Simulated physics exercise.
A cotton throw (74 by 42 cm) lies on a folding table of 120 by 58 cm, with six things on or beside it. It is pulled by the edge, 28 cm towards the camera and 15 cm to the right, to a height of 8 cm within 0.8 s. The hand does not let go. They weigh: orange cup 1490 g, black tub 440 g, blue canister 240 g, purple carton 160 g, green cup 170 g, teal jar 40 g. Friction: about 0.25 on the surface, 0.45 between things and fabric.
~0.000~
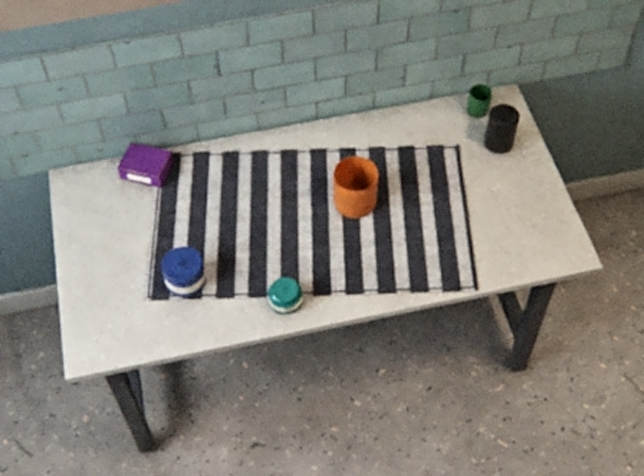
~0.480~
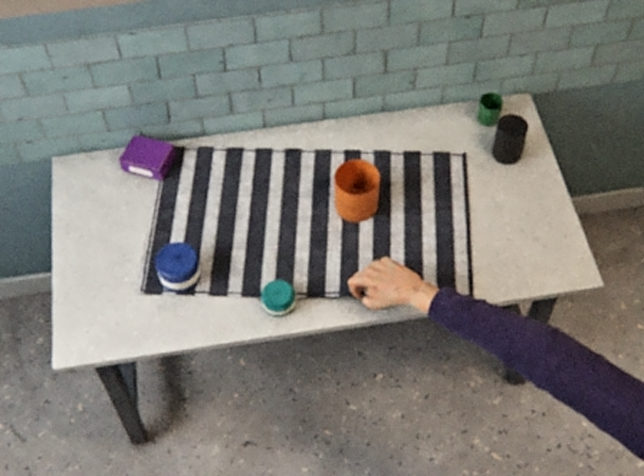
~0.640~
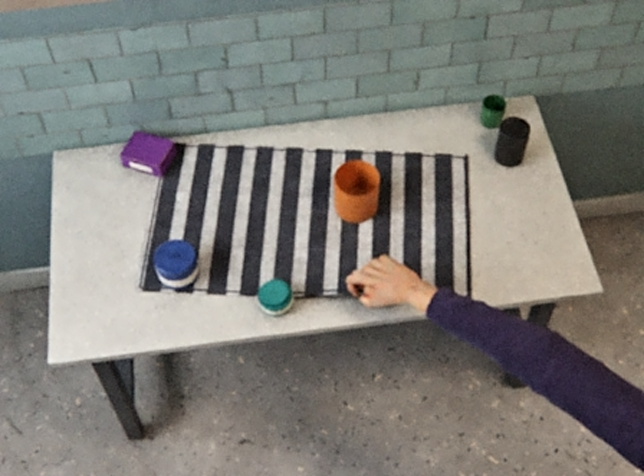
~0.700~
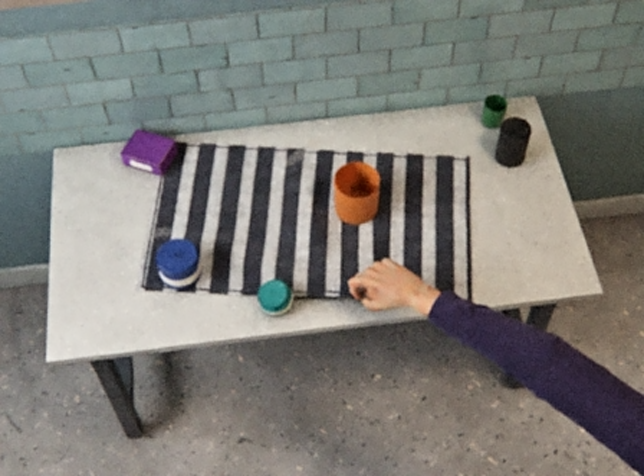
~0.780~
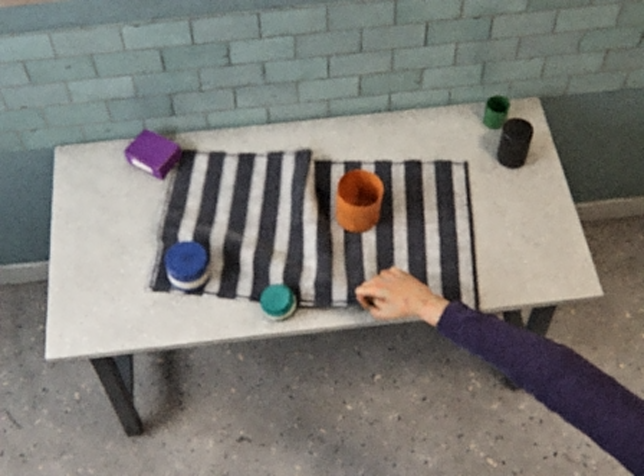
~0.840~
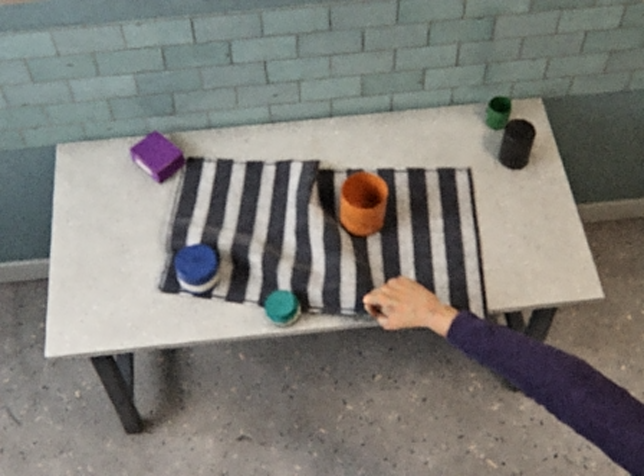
A hand reaching in and pulling the edge of a striped cloth, wrinkling it and shifting the orange cup and jars slightly.
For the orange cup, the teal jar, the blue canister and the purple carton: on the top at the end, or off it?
In order: The orange cup goes over the edge; the teal jar drops off; the blue canister drops off; the purple carton remains up there.
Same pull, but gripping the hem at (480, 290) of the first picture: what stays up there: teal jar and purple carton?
Then: Teal jar falls off, purple carton stays up.
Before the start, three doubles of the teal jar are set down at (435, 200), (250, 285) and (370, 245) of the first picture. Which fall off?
In turn: Goes over, drops off, goes over.
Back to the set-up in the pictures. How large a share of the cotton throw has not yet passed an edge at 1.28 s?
About 60 per cent.
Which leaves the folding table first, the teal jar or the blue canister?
First goes the teal one.
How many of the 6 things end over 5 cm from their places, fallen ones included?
That makes 4.
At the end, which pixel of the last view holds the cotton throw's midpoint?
Around (412, 308).
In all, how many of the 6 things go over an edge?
3 of them.
After 1.0 s, 90 % of the cotton throw is still over the top; blue canister 13 cm off its start, teal jar 10 cm off its start, orange cup lifted 6 cm.
After 1.1 s, 75 % of the cotton throw is still over the top; blue canister 20 cm off its start, teal jar over the edge, orange cup lifted 4 cm.
After 1.3 s, 60 % of the cotton throw is still over the top; teal jar over the edge, blue canister 28 cm off its start at (277, 315), orange cup lifted 16 cm.
After 1.4 s, 50 % of the cotton throw is still over the top; blue canister 33 cm off its start, teal jar over the edge, orange cup lifted 5 cm.
After 3.0 s, 45 % of the cotton throw is still over the top; orange cup over the edge, blue canister over the edge, teal jar over the edge, purple carton 7 cm off its start at (165, 163).
